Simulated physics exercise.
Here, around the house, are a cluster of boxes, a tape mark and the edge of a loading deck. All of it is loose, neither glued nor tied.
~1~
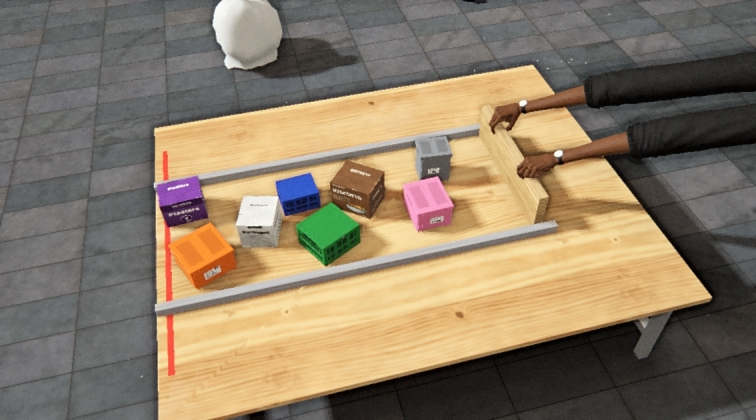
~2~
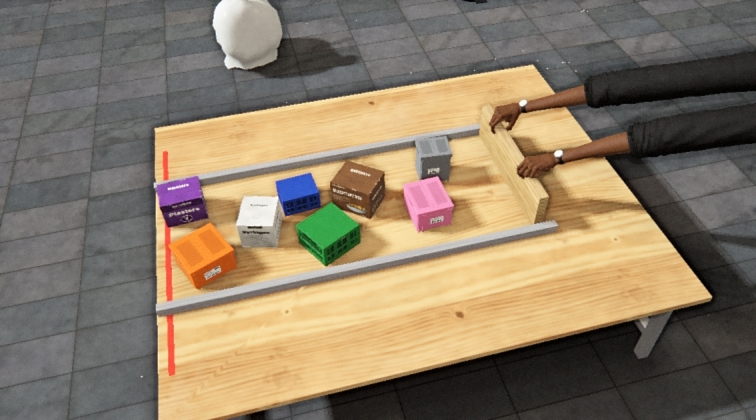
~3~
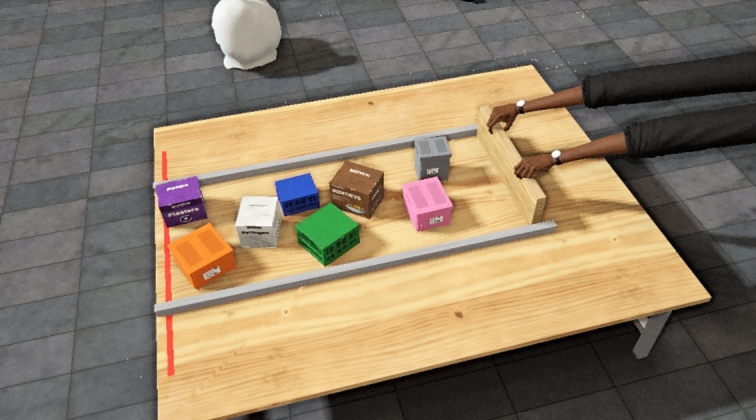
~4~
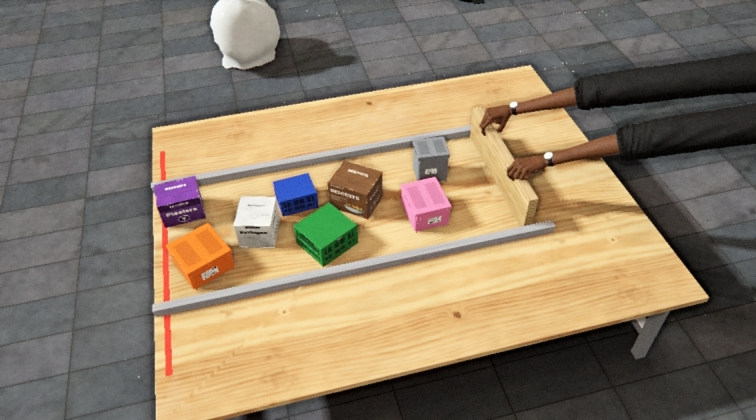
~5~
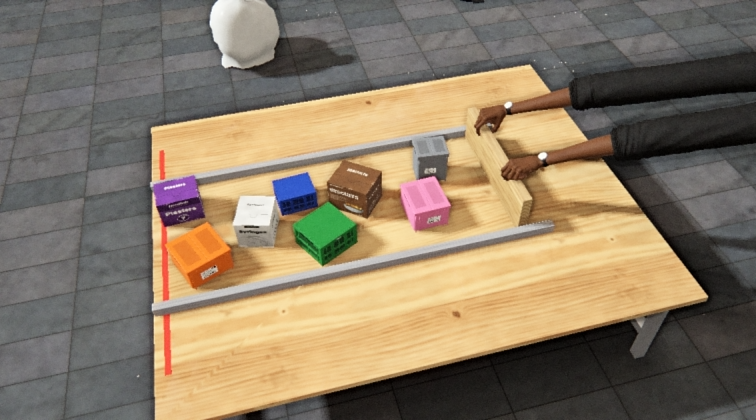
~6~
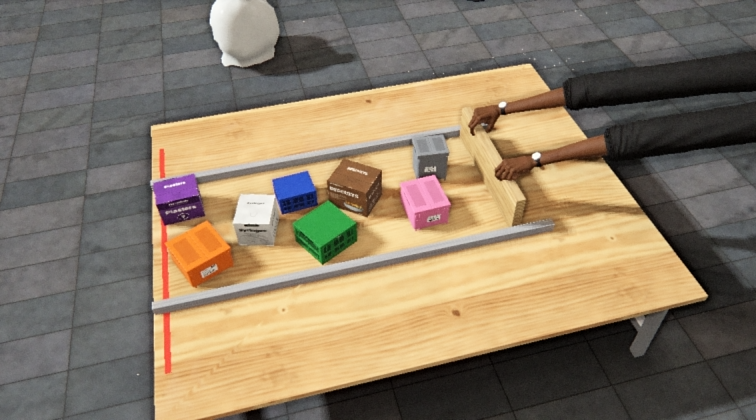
On a wooden table, two hands slid a wooden plank slightly left between two grey rails, while the coloured boxes ahead of it, near a red tape line, stayed almost completely still.
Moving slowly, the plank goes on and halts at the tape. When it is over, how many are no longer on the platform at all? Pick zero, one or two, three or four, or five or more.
The answer is five or more.
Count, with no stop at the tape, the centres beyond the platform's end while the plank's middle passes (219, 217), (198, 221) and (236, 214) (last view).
It comes out as 4, then 6, then 3.
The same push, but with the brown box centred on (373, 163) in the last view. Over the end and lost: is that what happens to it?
Result: It falls away.
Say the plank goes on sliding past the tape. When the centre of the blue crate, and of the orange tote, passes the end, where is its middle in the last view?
Blue crate: (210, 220); orange tote: (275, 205).
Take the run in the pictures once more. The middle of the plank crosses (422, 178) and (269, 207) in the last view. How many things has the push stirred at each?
That makes 2 at the first spot and 8 at the second.
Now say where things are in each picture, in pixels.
Purple box (183, 202); orange tote (204, 256); white box (260, 222); plank (510, 163); tape (168, 245), in the first frame.
Orange tote (204, 256); pink tote (428, 205), in the second frame.
White box (259, 222); blue crate (297, 194), in the third frame.
Purple box (180, 202); grey tote (431, 161), in the fourth frame.
Orange tote (201, 256); brown box (355, 189), in the fifth frame.
Purple box (179, 200); orange tote (201, 254); white box (257, 220); plank (490, 165); tape (164, 243), in the sixth frame.
Soon after, none off yet; purple box at rest near (179, 200); orange tote at rest near (201, 254); white box at rest near (257, 220).
Then, none off yet; purple box at rest near (179, 200); orange tote moved a little near (190, 259); white box moved about its own width near (223, 227).
Further on, one off so far; purple box tipped a little near (137, 215); orange tote falling near (100, 376); white box tipped a little near (137, 247).
At rest, the number that fall off is five or more; fallen, grey tote, pink tote, brown box, green crate, blue crate, white box, orange tote and purple box.
